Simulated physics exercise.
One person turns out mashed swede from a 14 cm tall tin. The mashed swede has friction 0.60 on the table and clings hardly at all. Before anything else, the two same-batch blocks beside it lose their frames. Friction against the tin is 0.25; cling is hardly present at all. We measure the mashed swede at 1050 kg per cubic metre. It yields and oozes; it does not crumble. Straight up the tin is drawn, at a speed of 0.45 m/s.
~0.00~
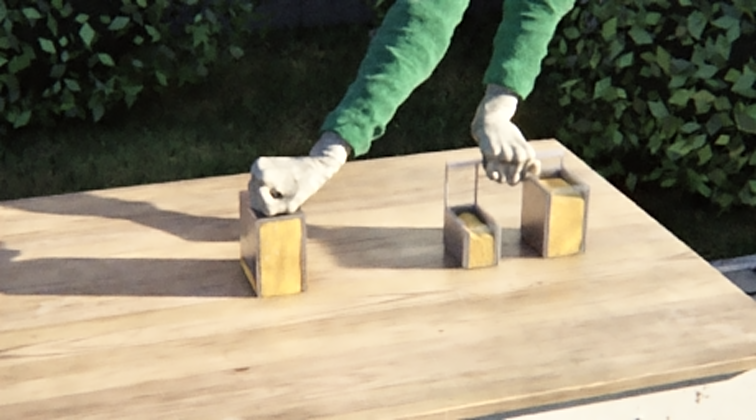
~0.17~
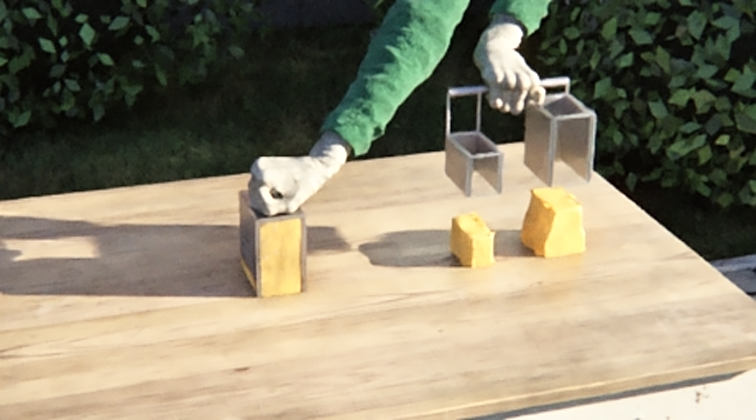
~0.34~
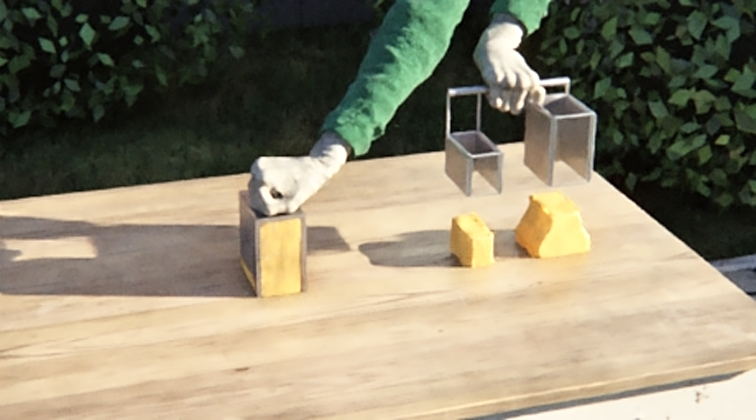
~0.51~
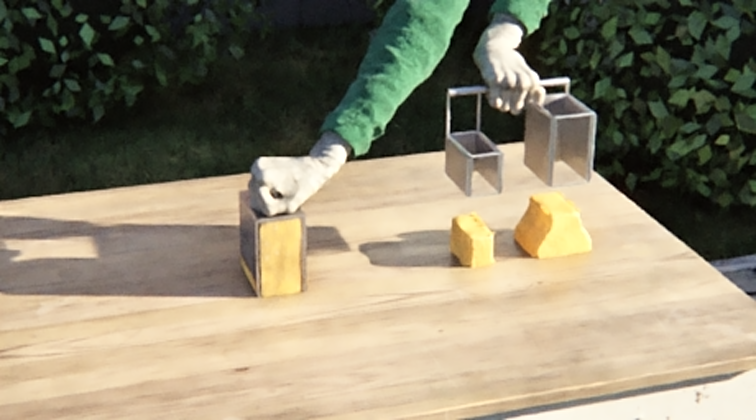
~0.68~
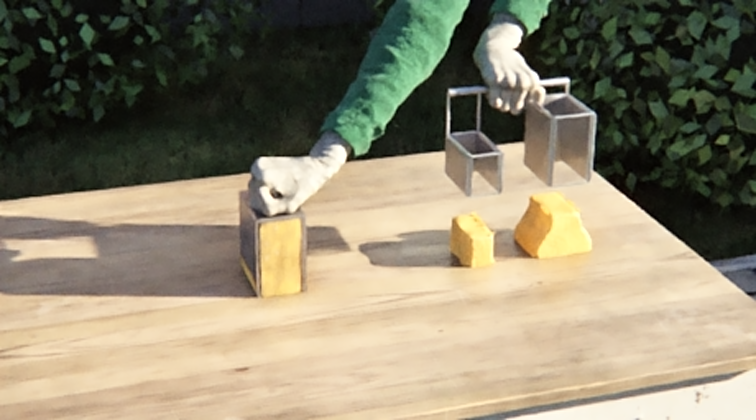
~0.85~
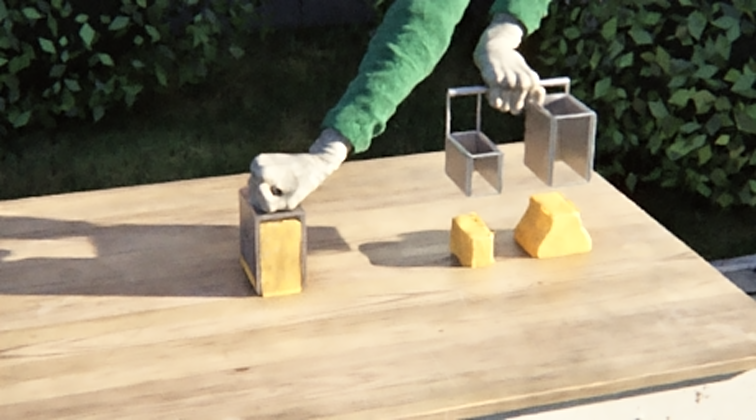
Green-sleeved arms lifting two metal moulds off yellow mash blocks, the larger block slumping, while the left hand grips a filled tin.
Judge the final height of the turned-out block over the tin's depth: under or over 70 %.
It lands beneath 70 percent.
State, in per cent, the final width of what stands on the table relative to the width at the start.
Around 220 % of the starting width.
By 1.05 s, the tin is up by 9.0 cm.
By 1.29 s, the tin is up by 20 cm; what stands on the table is 62 % of the tin's depth.
By 1.53 s, the tin is up by 26 cm; what stands on the table is 59 % of the tin's depth.
By 1.77 s, the tin is up by 26 cm; what stands on the table is 59 % of the tin's depth.
By 1.87 s, at the end, the tin is up by 26 cm; what stands on the table is 59 % of the tin's depth.
